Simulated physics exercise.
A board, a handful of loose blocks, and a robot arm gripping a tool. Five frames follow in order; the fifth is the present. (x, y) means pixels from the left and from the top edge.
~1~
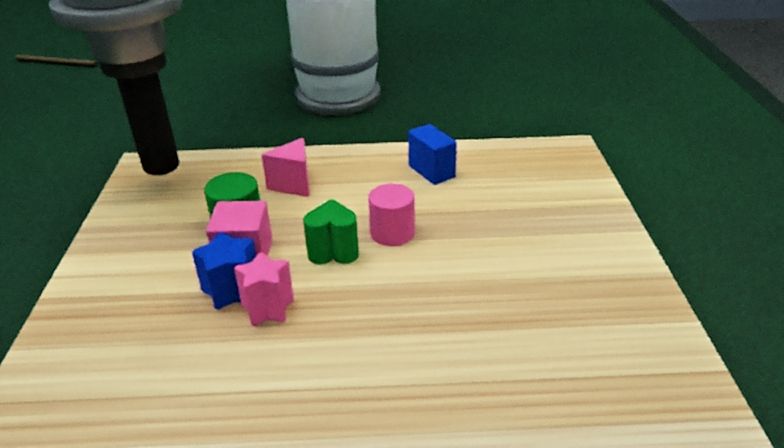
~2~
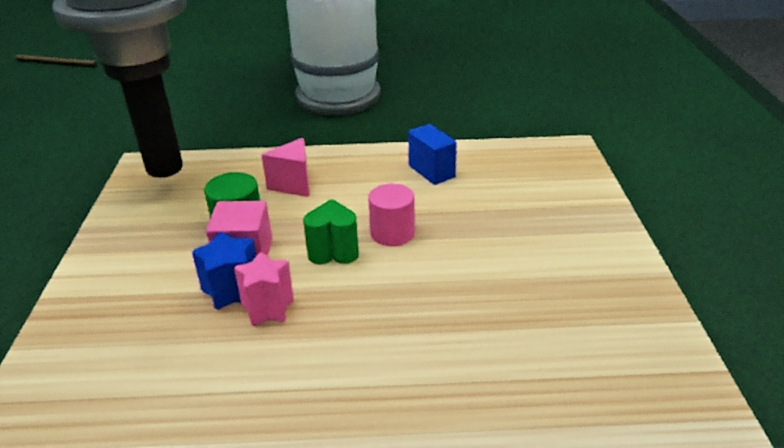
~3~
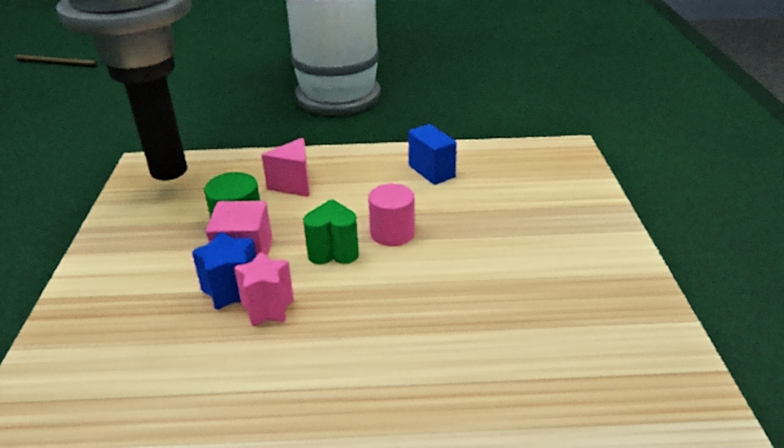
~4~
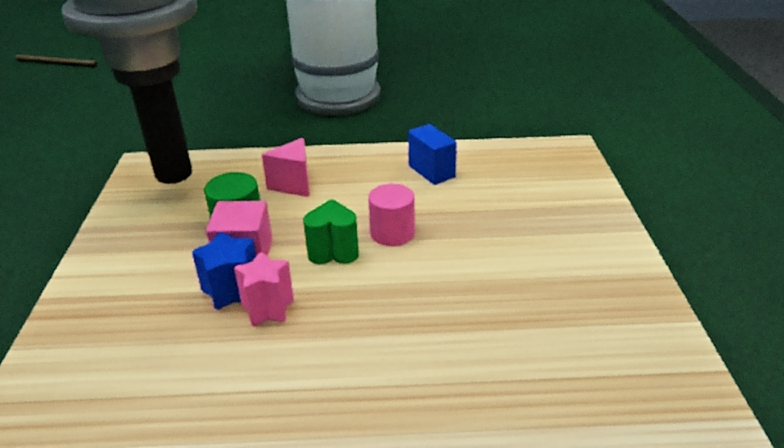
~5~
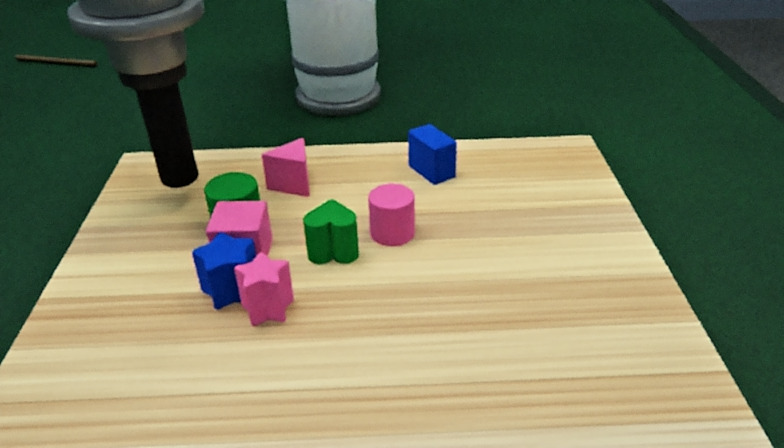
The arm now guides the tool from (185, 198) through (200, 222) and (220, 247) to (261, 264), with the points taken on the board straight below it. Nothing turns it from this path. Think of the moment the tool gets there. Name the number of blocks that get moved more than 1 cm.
This push will displace three or more blocks.
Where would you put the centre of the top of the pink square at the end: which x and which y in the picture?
When the path ends, it will be at (302, 230).
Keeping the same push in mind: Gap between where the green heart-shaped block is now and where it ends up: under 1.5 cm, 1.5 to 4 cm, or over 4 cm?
Range: 1.5 to 4 cm.
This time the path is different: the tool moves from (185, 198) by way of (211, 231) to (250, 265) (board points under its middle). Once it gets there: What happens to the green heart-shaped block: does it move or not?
Well, the green heart-shaped block shifts from its place.
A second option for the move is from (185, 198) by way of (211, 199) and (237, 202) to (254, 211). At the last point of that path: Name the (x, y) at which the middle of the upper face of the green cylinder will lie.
I predict (245, 201).
On the path given first. One third of the way, tool at (196, 203); green cylinder at (237, 186).
Two thirds of the way, tool at (216, 228); green cylinder at (248, 186); pink square at (252, 220), turned 20° clockwise.
At the end, tool at (258, 245); blue star-shaped block at (223, 252); green cylinder at (248, 186); pink square at (302, 230); green heart-shaped block at (357, 213).
